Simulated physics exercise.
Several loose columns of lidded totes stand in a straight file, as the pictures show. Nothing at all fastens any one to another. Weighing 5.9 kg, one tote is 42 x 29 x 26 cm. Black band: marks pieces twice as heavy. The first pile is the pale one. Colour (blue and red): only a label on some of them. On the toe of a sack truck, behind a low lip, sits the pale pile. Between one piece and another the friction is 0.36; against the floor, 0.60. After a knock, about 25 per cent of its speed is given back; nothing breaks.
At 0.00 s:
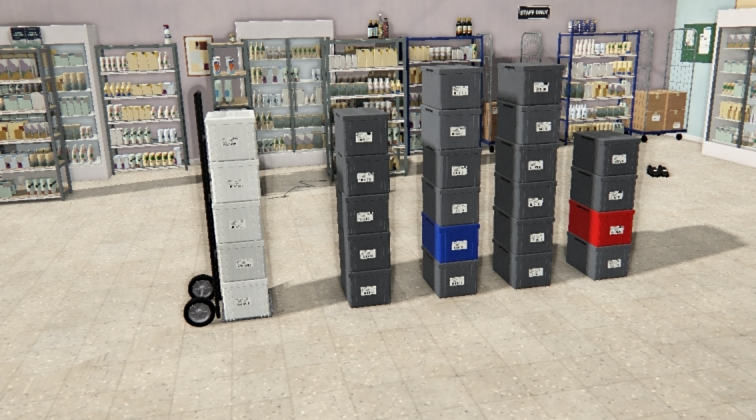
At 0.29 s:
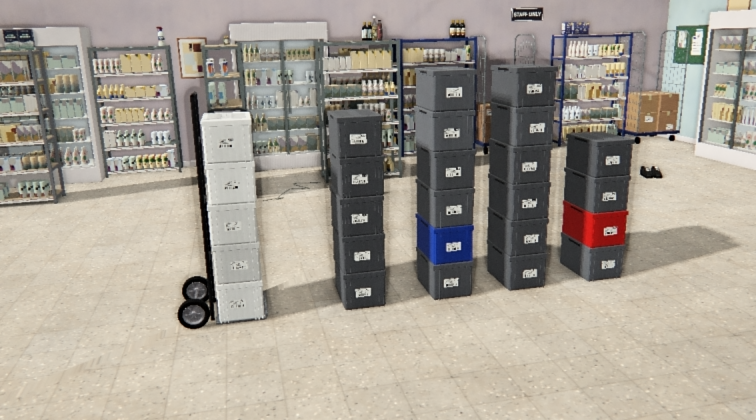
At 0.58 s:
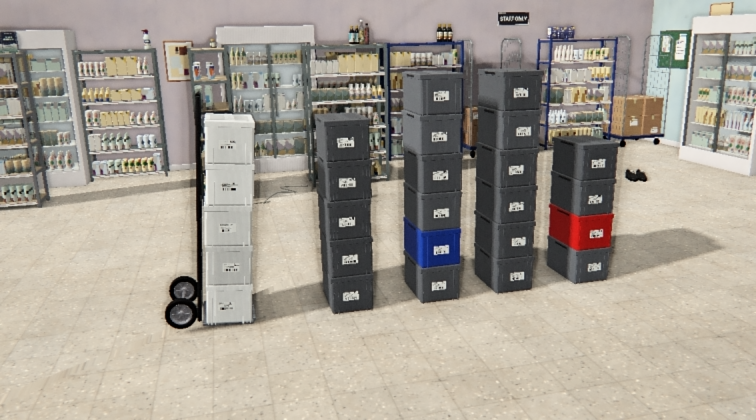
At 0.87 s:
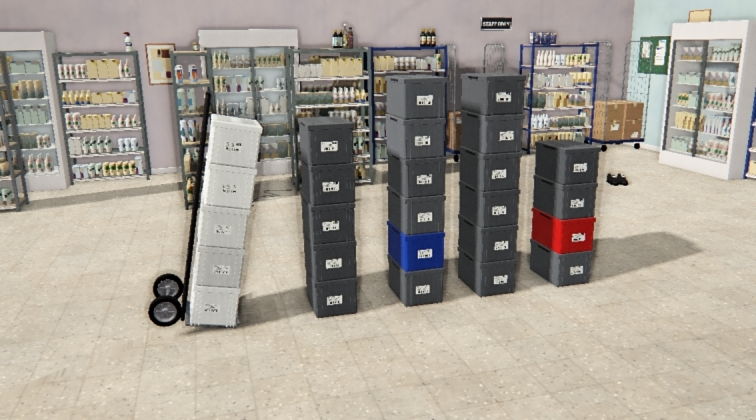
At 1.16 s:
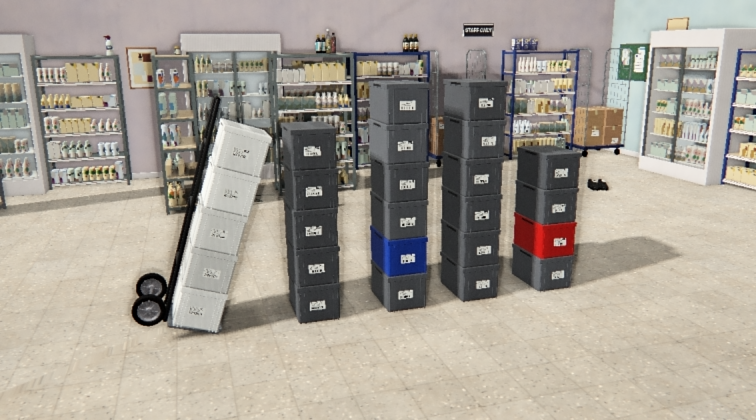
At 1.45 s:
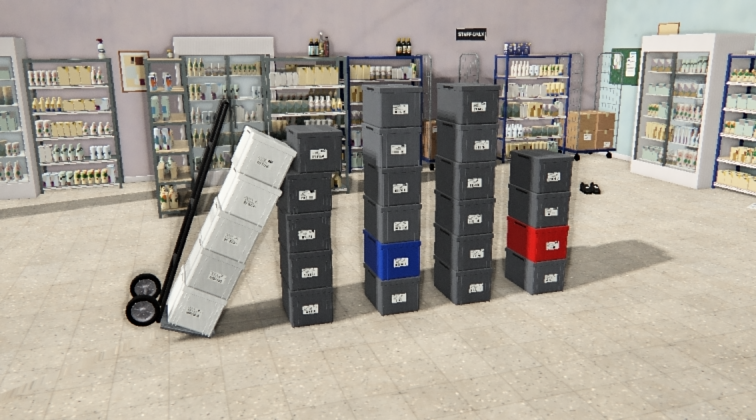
The video shows a row of five stacks of lidded totes in a shop-like room as the pale stack on a hand truck leans gradually rightward with the truck, its top reaching close to the neighboring dark stack.
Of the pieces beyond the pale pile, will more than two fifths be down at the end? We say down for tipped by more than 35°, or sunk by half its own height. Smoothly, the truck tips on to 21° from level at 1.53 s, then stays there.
Yes.
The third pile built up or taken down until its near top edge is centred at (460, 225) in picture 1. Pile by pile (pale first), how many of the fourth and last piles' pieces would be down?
Fourth 6, last 4.
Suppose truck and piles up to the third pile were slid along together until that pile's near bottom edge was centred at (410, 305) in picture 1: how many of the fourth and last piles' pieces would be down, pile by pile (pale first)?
That would give fourth 6, last 4.
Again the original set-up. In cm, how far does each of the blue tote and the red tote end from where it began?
Approx. distance from start in cm - blue 30, red 80.
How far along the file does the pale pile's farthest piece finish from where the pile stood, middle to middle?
120 cm.
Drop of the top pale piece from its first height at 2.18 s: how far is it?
Some 20 centimetres.
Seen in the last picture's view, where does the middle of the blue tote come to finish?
End point in last frame: Roughly (432, 251).
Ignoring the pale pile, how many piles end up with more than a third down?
4.
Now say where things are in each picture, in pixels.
In the first picture (pixels give the middle of a visible side; the camera pans a little), truck frame (201, 144) 0° forward; blue tote (460, 244); red tote (616, 229); none of the others has stirred.
Truck frame (197, 145) 1° forward; blue tote (454, 246), in the second picture.
Truck frame (198, 144) 5° forward, top of the pale pile leaning 5°; blue tote (442, 249); none of the others has stirred, in the third picture.
Truck frame (203, 143) 11° forward, top of the pale pile leaning 11°; red tote (578, 236); none of the others has stirred, in the fourth picture.
Truck frame (207, 146) 17° forward, top of the pale pile leaning 18°; blue tote (408, 258); none of the others has stirred, in the fifth picture.
Truck frame (212, 150) 21° forward, top of the pale pile leaning 27°; blue tote (401, 261); red tote (552, 245); one has shifted, in the sixth picture.
After 2.18 s, 5 of the pale pile down; none of the 21 other totes down, 8 disturbed.
After 2.94 s, 5 of the pale pile down; 3 of the 21 other totes down; blue tote 21° from how it stood.
After 3.50 s, 5 of the pale pile down; 17 of the 21 other totes down; blue tote 38° from how it stood; red tote 24° from how it stood.
After 4.00 s, 5 of the pale pile down; 20 of the 21 other totes down; red tote on its side; blue tote 39° from how it stood.
In the end (5.3 s), 5 of the pale pile down; 20 of the 21 other totes down; red tote on its side; blue tote 39° from how it stood. That is 95 per cent. From the last view, middles, red tote near (613, 256), blue tote near (432, 251).
